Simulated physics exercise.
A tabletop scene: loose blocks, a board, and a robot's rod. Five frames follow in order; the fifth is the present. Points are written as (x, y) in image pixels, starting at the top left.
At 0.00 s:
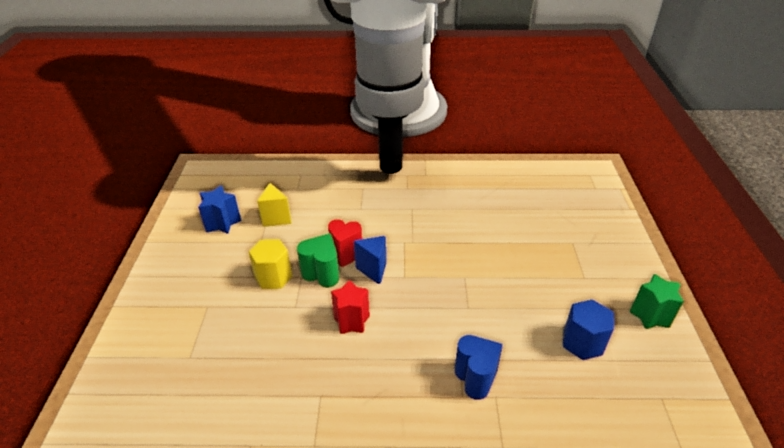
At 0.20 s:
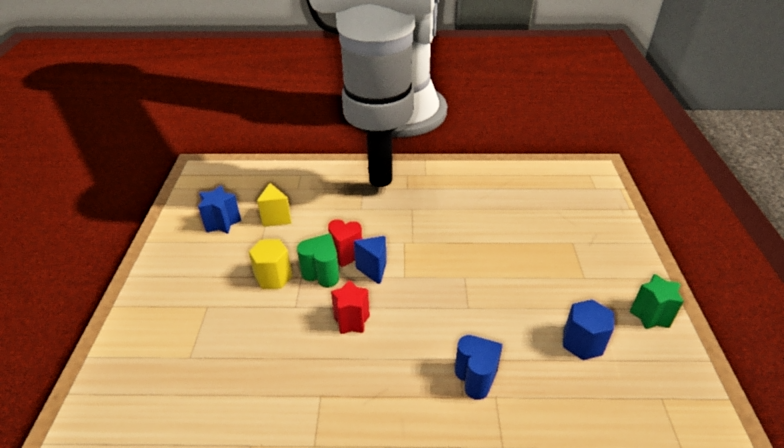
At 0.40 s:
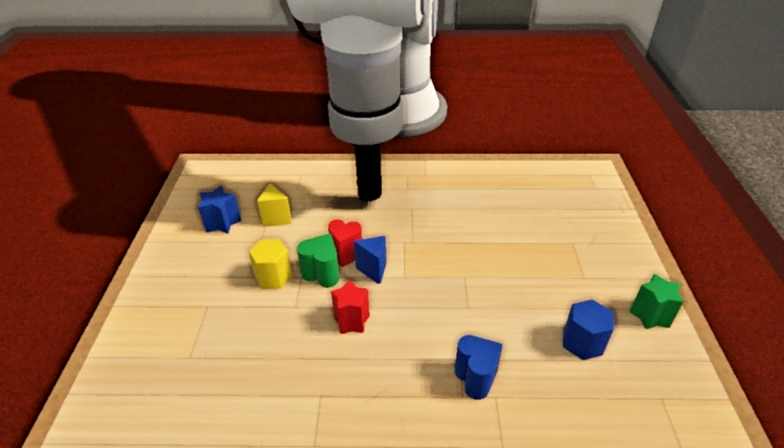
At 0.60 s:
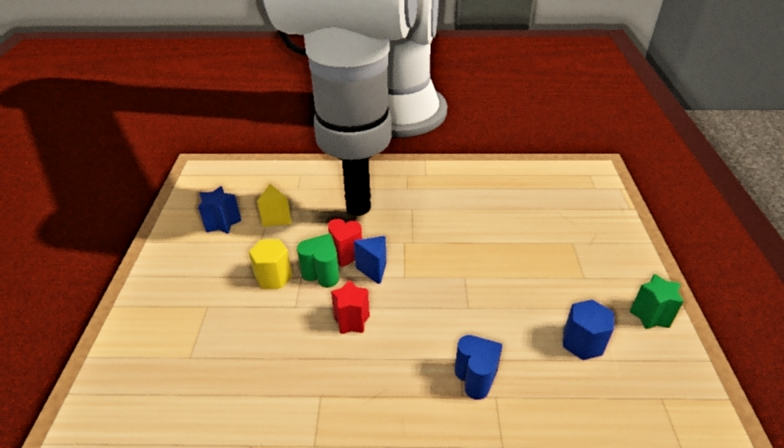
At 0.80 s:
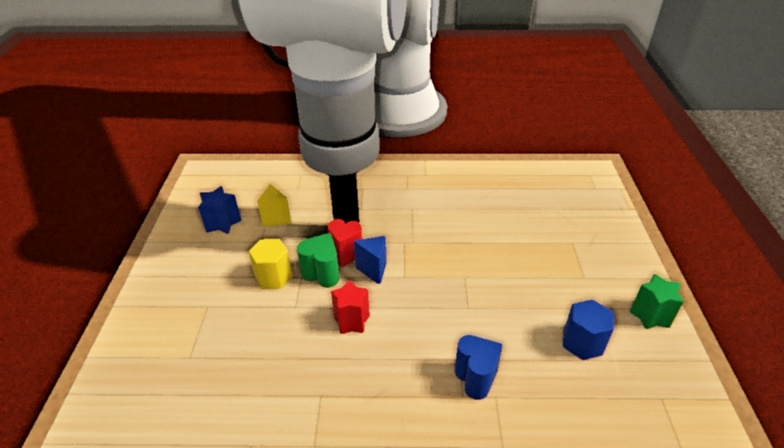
A robot arm with a black rod reaches over a pale wooden board on a dark red table, seen from above the near side. Yellow, green, red and blue blocks cluster left of centre, a blue star sits at upper left, and blue and green blocks lie to the right. The rod glides leftward and nearer to the red heart's far side, while the blocks and camera stay still.
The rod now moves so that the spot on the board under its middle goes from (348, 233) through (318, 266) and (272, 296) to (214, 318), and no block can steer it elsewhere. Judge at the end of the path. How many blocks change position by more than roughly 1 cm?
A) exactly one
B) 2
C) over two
Choice C: Over two.
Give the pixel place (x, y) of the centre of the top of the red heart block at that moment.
So, by the moment the path ends, you'll find the top centre of the red heart block at (340, 244).
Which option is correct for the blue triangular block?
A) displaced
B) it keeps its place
Correct choice: B.
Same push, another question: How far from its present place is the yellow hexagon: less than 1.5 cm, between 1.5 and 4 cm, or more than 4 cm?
My estimate: In the 1.5 to 4 cm range.
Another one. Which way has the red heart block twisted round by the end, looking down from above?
Looking down, my answer is that the red heart block rotates anticlockwise.
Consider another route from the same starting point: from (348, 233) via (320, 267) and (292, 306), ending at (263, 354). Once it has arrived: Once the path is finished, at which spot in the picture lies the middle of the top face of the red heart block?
The middle of its top is at (341, 246).
What follows on the original path. One third of the way, rod at (316, 257); green heart block at (311, 263), turned 45° clockwise; red heart block at (340, 244), turned 75° anticlockwise.
Two thirds of the way, rod at (269, 287); yellow hexagon at (243, 255), turned 70° clockwise; green heart block at (301, 278), turned 15° anticlockwise; red heart block at (340, 244), turned 75° anticlockwise.
At the end, rod at (210, 309); yellow hexagon at (236, 256), turned 95° clockwise; green heart block at (301, 278), turned 15° anticlockwise; red heart block at (340, 244), turned 75° anticlockwise; blue triangular block not moved.
